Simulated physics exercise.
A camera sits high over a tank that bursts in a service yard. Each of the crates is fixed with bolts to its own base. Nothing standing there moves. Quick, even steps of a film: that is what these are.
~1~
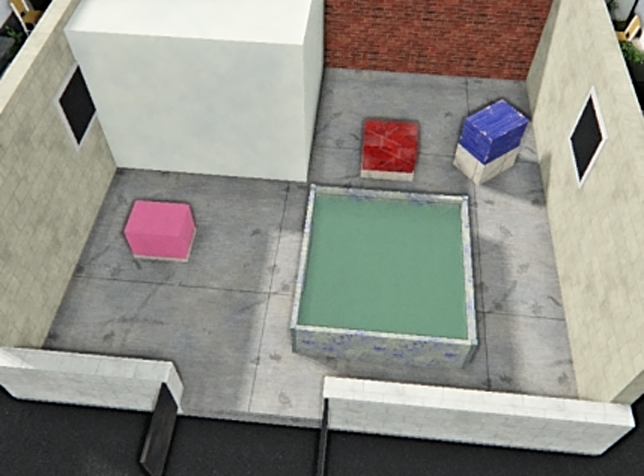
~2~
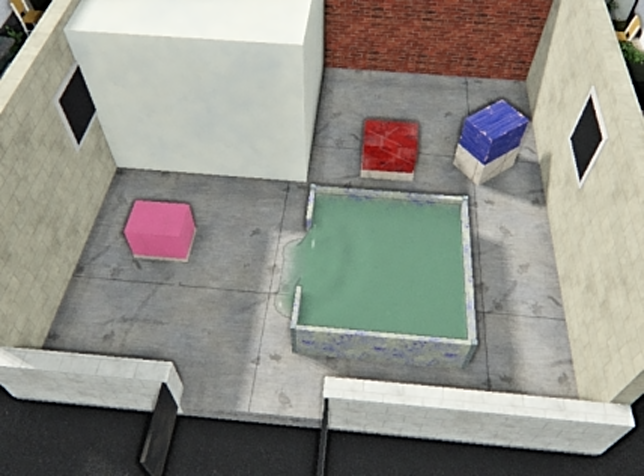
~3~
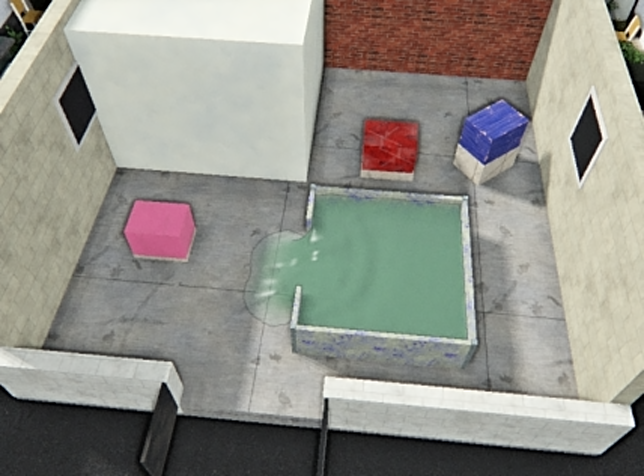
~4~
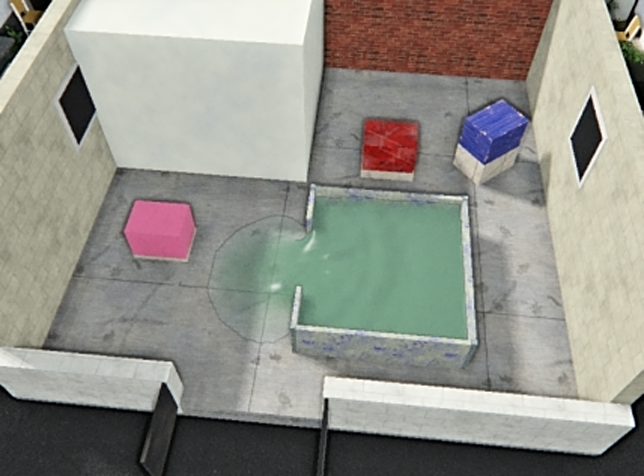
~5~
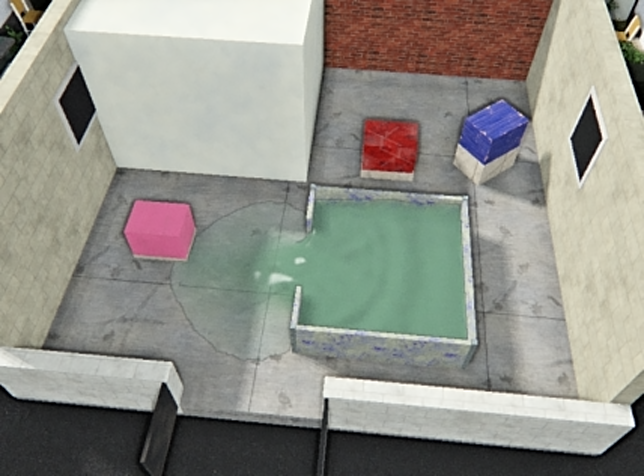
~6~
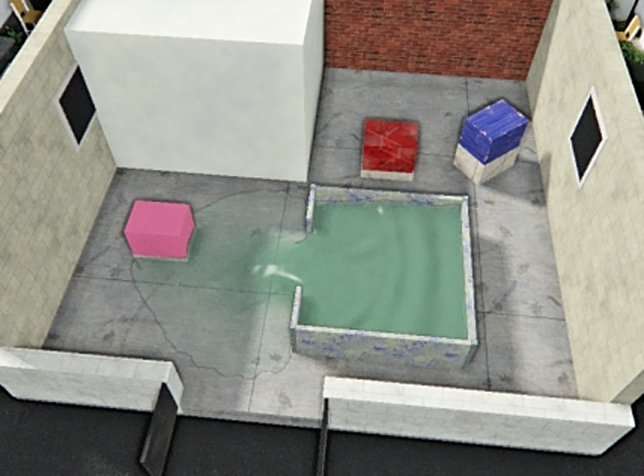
Green water bursts through the tank's left side and spreads across the grey yard floor.
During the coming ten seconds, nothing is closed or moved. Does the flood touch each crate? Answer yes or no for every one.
Pink crate: Yes; blue crate: No; red crate: No.
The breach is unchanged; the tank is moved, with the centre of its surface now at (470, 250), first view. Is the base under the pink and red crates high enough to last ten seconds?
The pink crate is reached, and the red crate is not reached.
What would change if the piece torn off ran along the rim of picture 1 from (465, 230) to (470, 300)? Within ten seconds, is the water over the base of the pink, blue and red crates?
Here's how it goes: The pink crate is swamped, the blue crate is left untouched, and the red crate is left untouched.
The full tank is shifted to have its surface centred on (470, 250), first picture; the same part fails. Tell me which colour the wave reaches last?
I'd go with the crate marked blue.
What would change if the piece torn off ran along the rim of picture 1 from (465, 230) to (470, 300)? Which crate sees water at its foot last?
The one in pink.
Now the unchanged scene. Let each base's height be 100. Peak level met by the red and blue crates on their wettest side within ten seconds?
About 50 percent and about 20 percent.
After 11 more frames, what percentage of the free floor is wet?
Close to 35 percent, by my reckoning.
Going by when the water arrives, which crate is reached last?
Answer: The blue crate.
A moment on, water covers 30 % of the floor; the pink crate water round its plinth, the blue crate not reached, the red crate not reached.
Next, water covers 35 % of the floor; the pink crate water round its plinth, the blue crate not reached, the red crate not reached.
Then, water covers 40 % of the floor; the pink crate water round its plinth, the blue crate not reached, the red crate water round its plinth.
Later, water covers 60 % of the floor; the pink crate water round its plinth, the blue crate water round its plinth, the red crate water round its plinth.
In the end, water covers 85 % of the floor; the pink crate was topped, the blue crate stayed above the water, the red crate stayed above the water.
